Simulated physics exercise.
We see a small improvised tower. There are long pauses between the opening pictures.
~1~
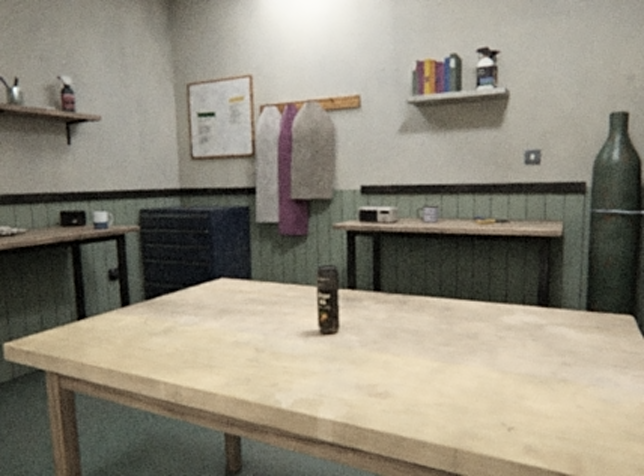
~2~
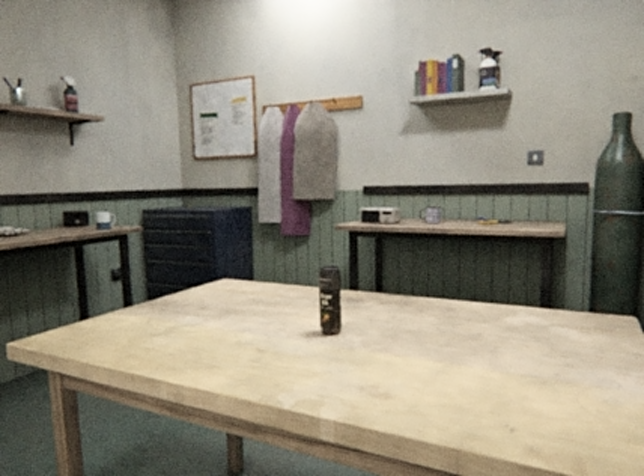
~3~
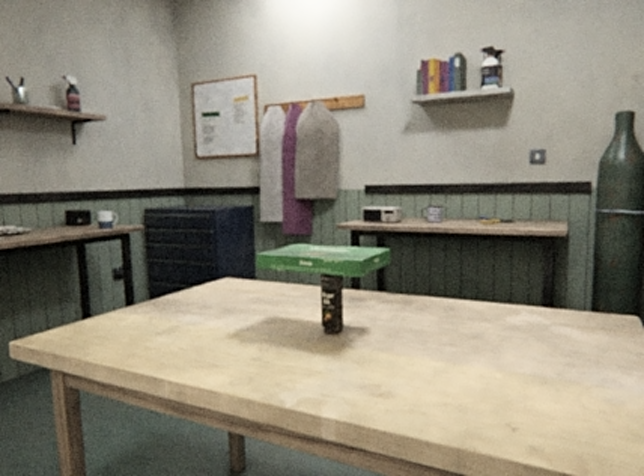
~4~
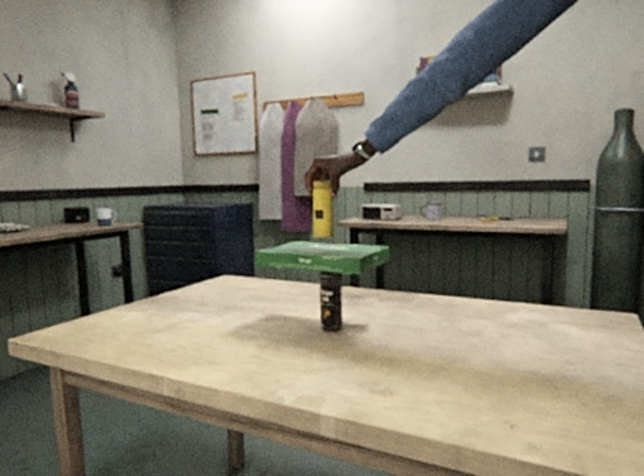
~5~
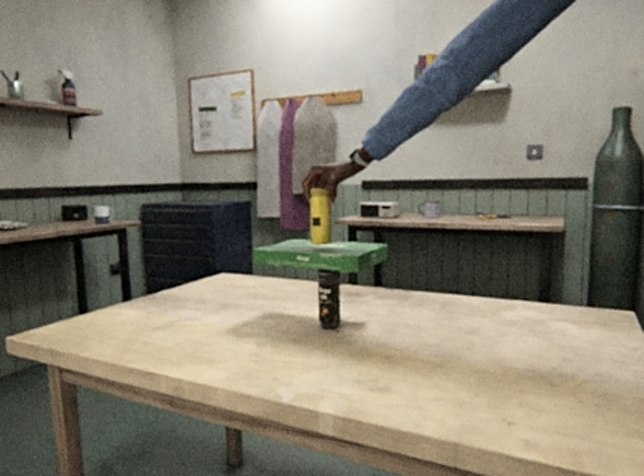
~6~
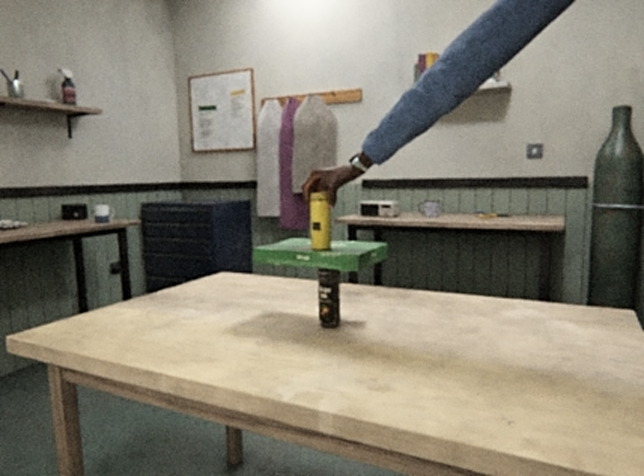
A green packet appears balanced flat across the top of a small dark container on a pale wooden table, and then a blue-sleeved arm reaches in from the upper right and lowers a yellow shaker onto it, the hand still gripping its top. The workshop-like room is seen from slightly above the table, the view barely shifting. Behind are grey and purple cloths on hooks, a whiteboard, dark drawers at left and a green cylinder at right.
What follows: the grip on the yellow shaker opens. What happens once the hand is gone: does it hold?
In the end the stack stays up.
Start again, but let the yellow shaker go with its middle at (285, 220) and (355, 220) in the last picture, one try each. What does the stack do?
First, it gives way; second, it keeps its balance.
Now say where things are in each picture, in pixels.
The last thing is not in view yet, in the first picture.
The last thing is not in view yet, in the second picture.
The last thing is not in view yet; green packet (324, 259), in the third picture.
On its way; yellow shaker (323, 209); green packet (323, 256), in the fourth picture.
On its way; yellow shaker (321, 216); green packet (322, 254), in the fifth picture.
In place under the hand; yellow shaker (321, 221); green packet (322, 253), in the sixth picture.
Then, 0.30 s after the last picture, nothing has stirred.
Then, 0.70 s after the last picture, yellow shaker resting near (321, 221).
At rest, all 3 in place. Seen from the same camera at the end, yellow shaker near (321, 221). The stack keeps its balance.
